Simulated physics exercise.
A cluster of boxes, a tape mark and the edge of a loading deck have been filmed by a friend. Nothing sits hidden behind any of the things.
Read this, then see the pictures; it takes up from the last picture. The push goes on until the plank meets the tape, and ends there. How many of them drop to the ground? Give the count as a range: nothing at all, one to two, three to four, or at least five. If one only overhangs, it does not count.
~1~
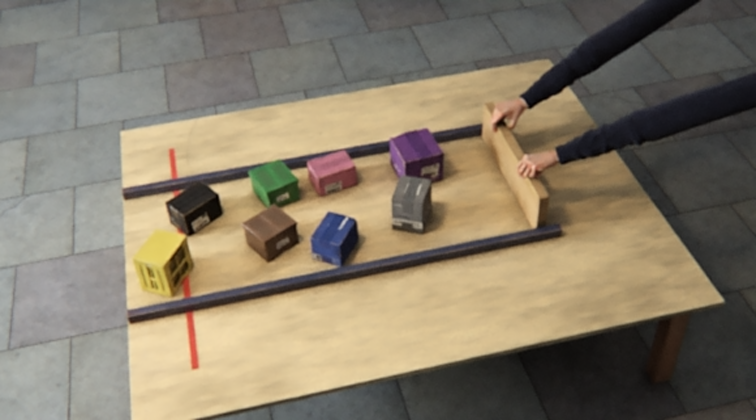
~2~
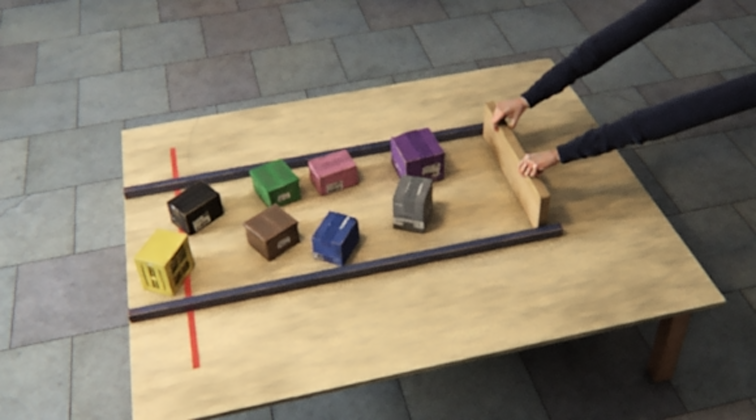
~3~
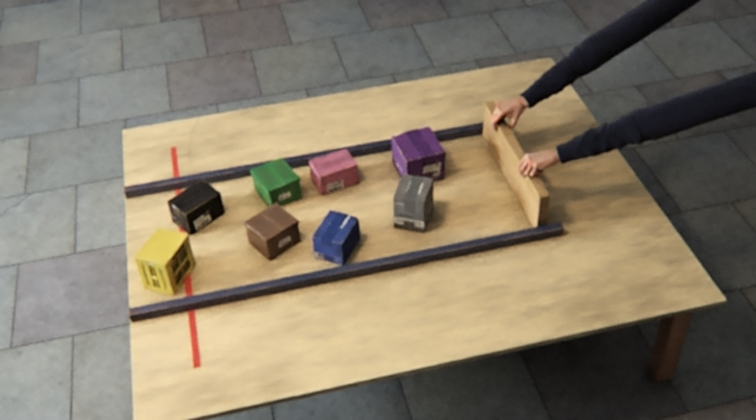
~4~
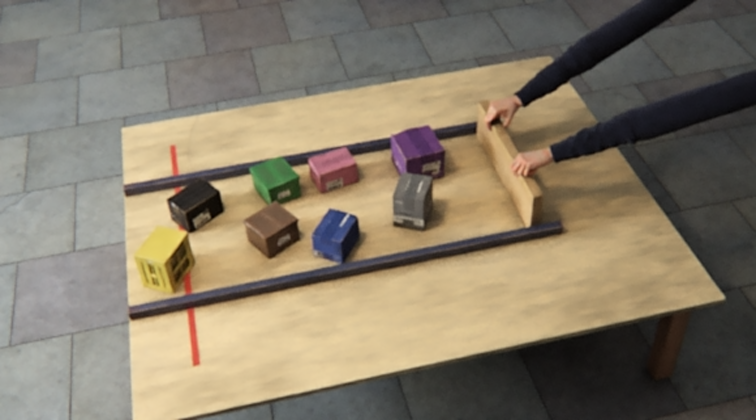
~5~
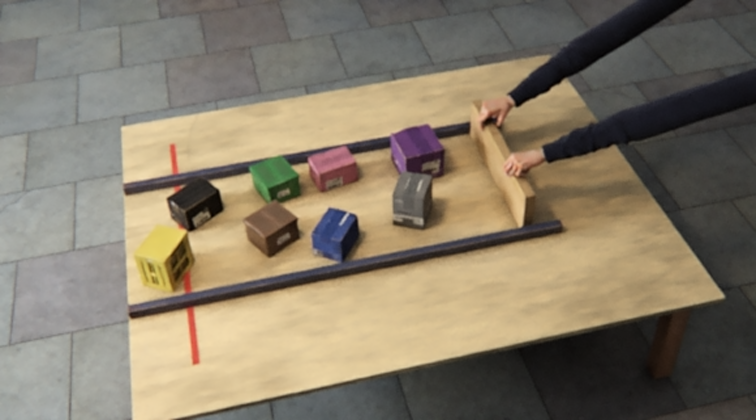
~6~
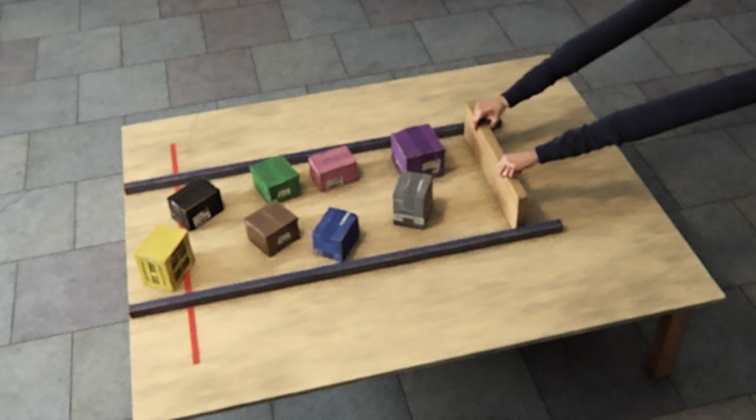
The count is three to four.
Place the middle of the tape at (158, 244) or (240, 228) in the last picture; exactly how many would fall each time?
Down on the ground: 6 and 1.
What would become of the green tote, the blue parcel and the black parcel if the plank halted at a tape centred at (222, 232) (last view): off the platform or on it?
Looking at each in turn, the green tote is gone, the blue parcel is still there, and the black parcel is gone.
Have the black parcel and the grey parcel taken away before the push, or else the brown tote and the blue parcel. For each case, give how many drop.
First 2, then 3.
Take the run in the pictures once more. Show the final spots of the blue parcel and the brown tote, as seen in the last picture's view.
Blue parcel at about (135, 281), brown tote at about (128, 247).
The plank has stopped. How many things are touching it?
In total, 2.
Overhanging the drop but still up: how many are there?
Counting them gives 2.
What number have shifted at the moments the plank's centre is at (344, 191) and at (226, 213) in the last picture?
Counting first: 7, next 8.
Early on, none off yet; yellow crate at rest near (165, 258); black parcel at rest near (196, 204); brown tote at rest near (272, 229).
A while later, none off yet; yellow crate at rest near (165, 258); black parcel travelled a little near (173, 210); brown tote travelled about its own width near (242, 233).
Further along, one off so far; yellow crate travelled a little near (147, 264); black parcel in the air near (97, 262); brown tote travelled well along near (191, 239).
Finally, the number that fall off is three or four; lost, pink parcel, green tote, black parcel and yellow crate.
